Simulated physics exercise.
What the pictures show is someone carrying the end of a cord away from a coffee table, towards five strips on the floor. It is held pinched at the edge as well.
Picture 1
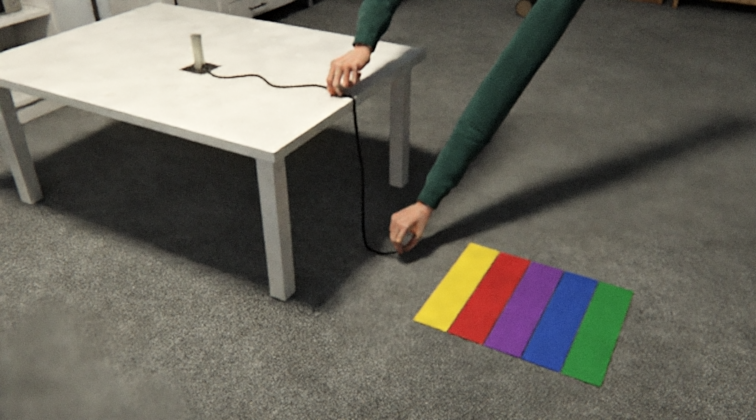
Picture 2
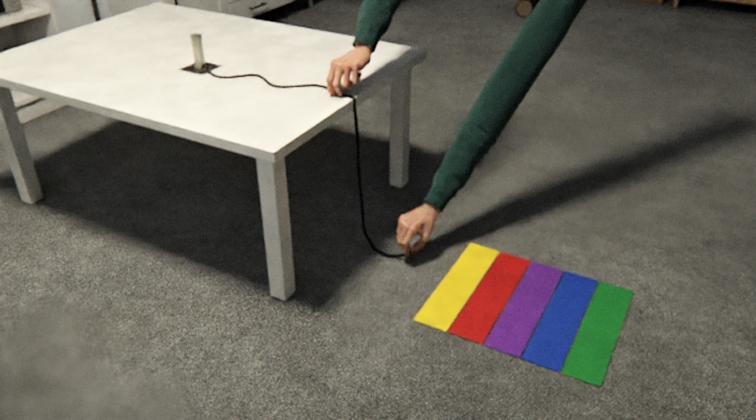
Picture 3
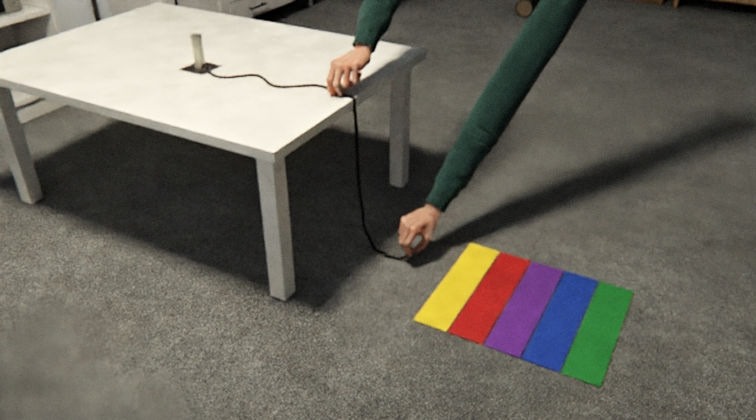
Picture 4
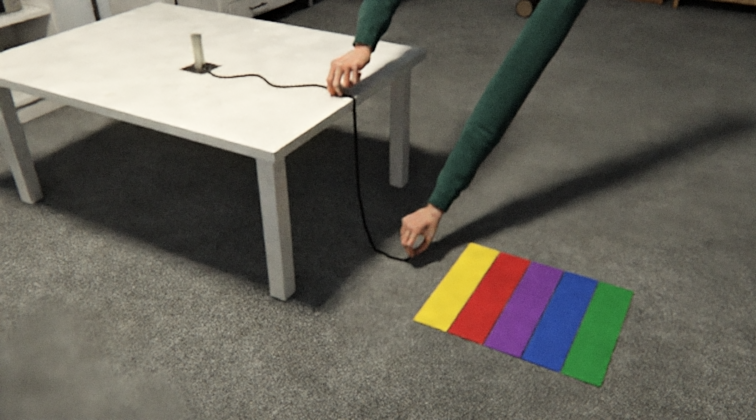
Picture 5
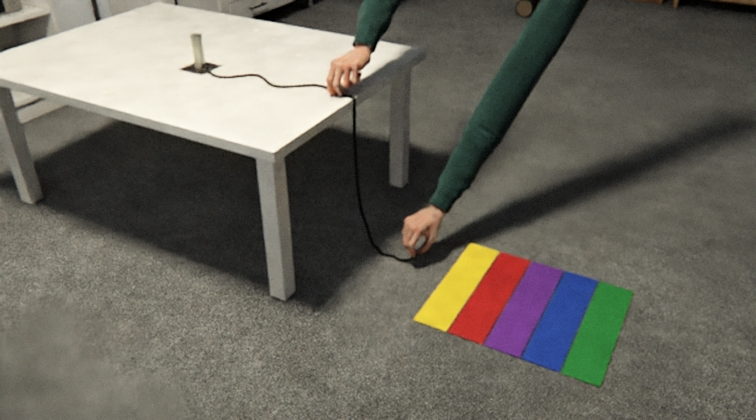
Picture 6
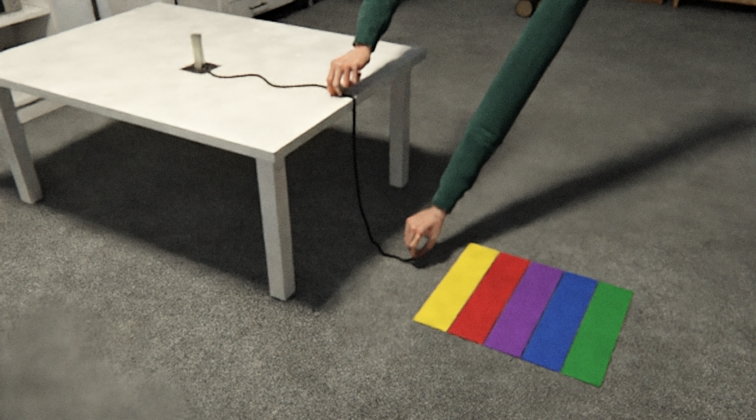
A hand in a green sleeve draws the end of a dark cord slightly right, near the floor beside five coloured strips, yellow nearest, while another hand keeps the cord pinched at the edge of a white table.
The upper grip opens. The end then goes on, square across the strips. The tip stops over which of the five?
Over the purple strip.
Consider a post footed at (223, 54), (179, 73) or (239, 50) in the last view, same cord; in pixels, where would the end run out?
Try by try: (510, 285), (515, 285) and (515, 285).
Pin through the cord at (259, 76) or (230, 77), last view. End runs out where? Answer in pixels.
Per try (px, approx.): (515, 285); (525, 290).
Early on, end near (467, 270); over yellow.
Midway, end near (506, 282); over red.
At the end of the slack, end near (529, 290); over purple. The purple one.
